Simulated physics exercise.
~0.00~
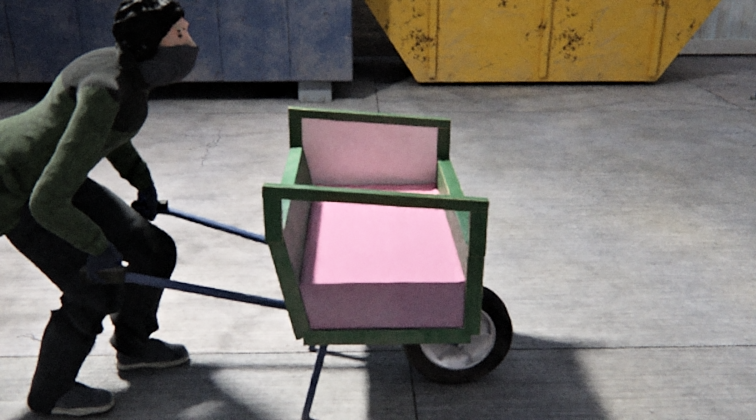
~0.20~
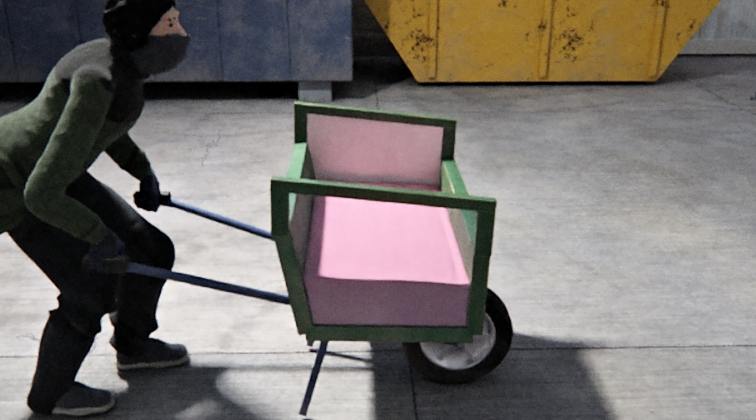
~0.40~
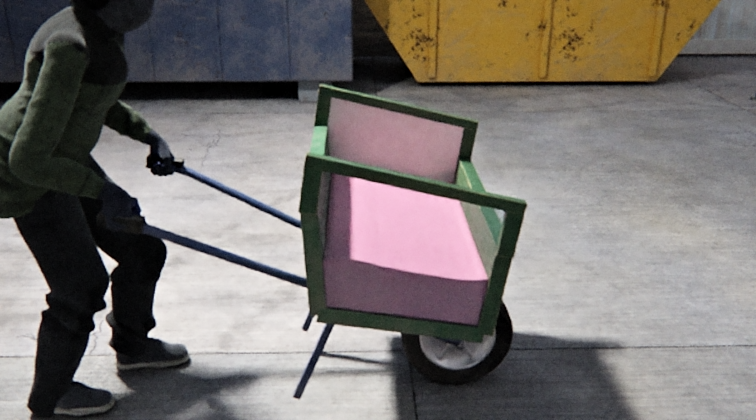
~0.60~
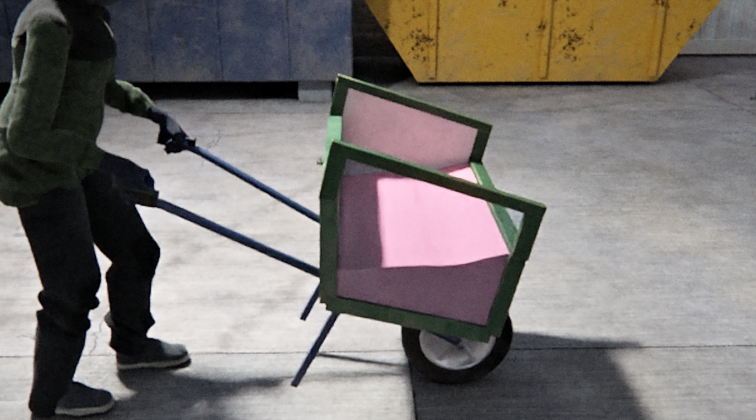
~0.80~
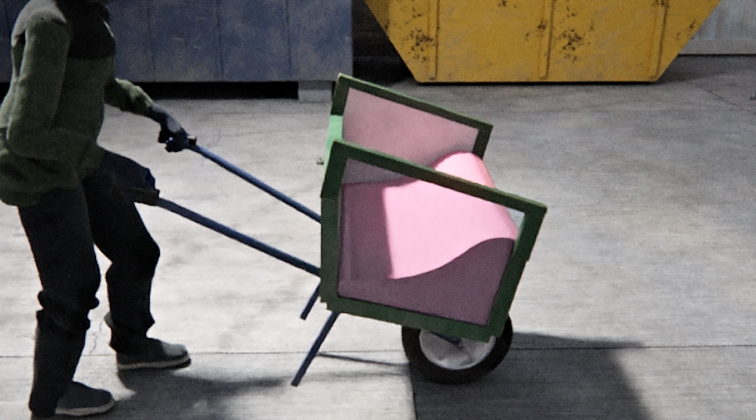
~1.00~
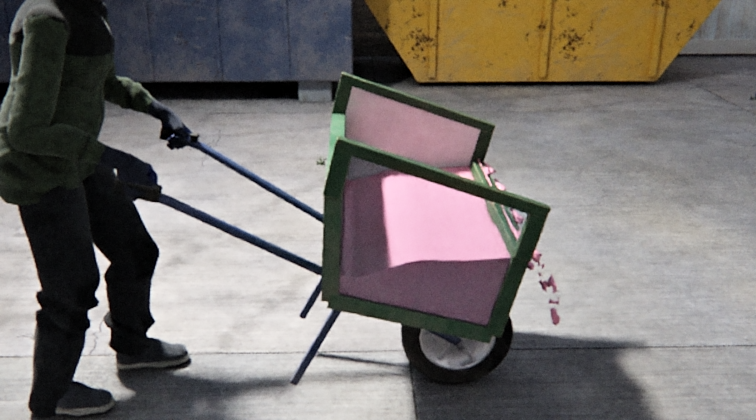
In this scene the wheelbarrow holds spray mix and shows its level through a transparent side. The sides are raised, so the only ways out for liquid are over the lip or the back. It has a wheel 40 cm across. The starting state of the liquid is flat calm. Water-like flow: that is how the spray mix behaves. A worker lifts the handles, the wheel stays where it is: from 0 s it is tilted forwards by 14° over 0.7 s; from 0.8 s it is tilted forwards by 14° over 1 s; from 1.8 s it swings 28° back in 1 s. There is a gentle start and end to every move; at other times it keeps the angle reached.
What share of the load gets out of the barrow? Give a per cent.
About 27 per cent.
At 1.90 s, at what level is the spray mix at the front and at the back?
At the front 26 cm, at the back 0 cm.
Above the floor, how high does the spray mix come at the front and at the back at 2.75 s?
The front reads 6 cm and the back reads 16 cm.
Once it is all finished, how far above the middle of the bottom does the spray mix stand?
Roughly 8 centimetres.
After 1.90 s the barrow is at 28° forwards, the surface stands 0 cm at the back and 27 cm at the front; 25 per cent is out, over the front.
After 2.75 s the surface stands 16 cm at the back and 6 cm at the front; 27 per cent is out, over the front.
After 3.60 s the surface stands 14 cm at the back and 9 cm at the front; 27 per cent is out, over the front.
After 5.68 s 27 per cent is out, over the front, 16 of 59 litres.
